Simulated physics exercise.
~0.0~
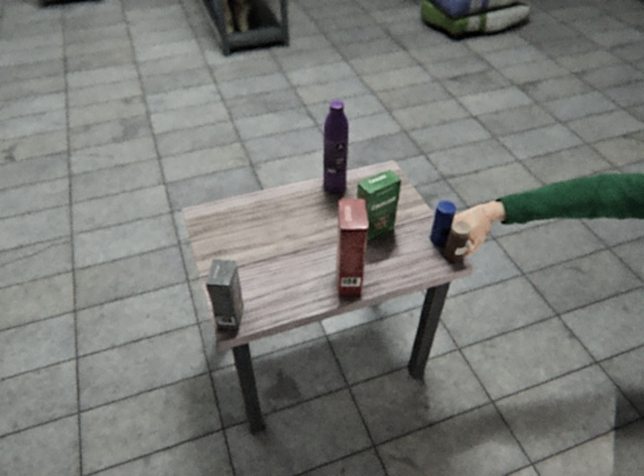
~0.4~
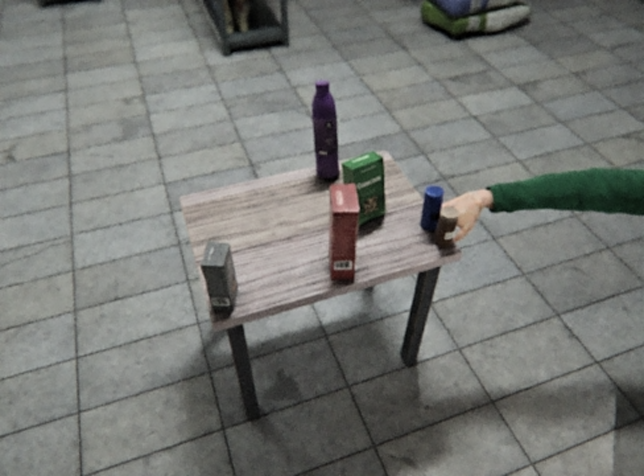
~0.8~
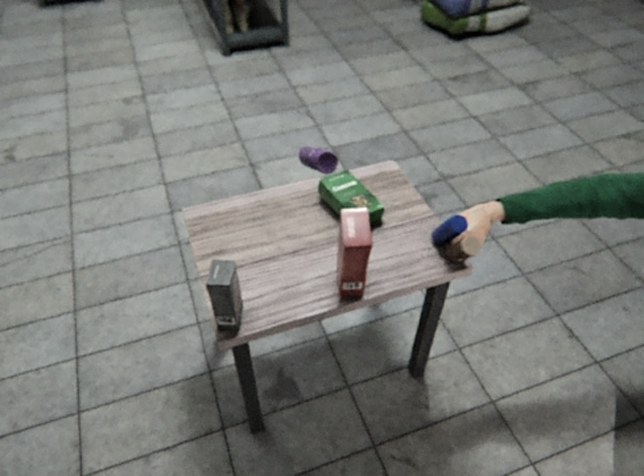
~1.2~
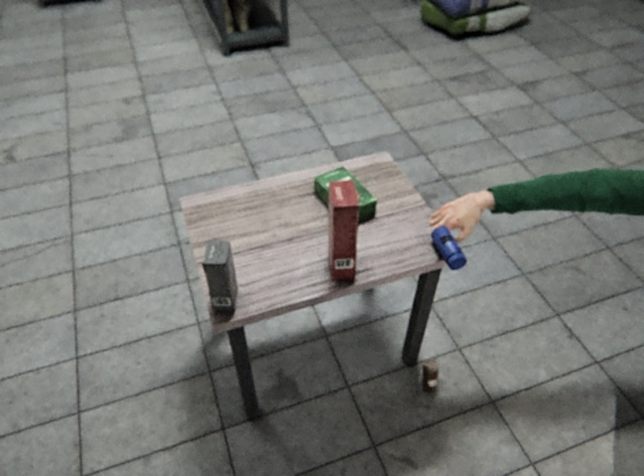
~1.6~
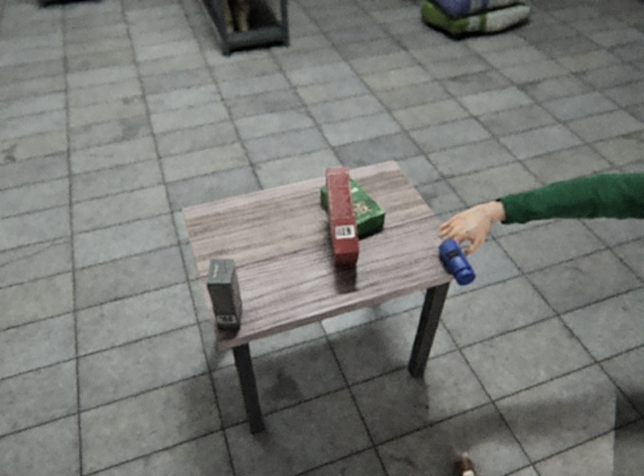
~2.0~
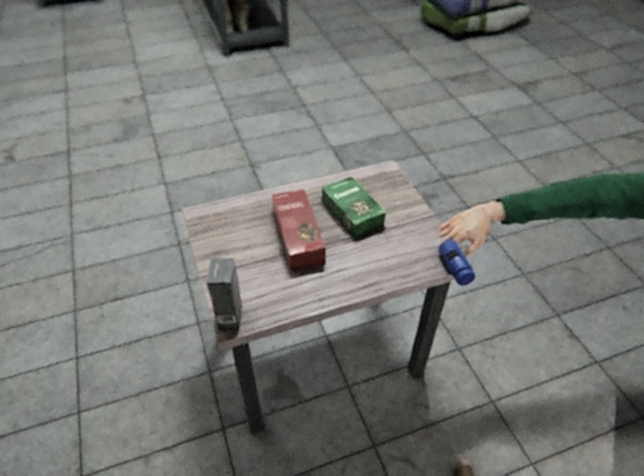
Side table jolting back and forth, toppling purple bottle, green packet, blue shaker and red carton, brown shaker falling, grey carton standing.
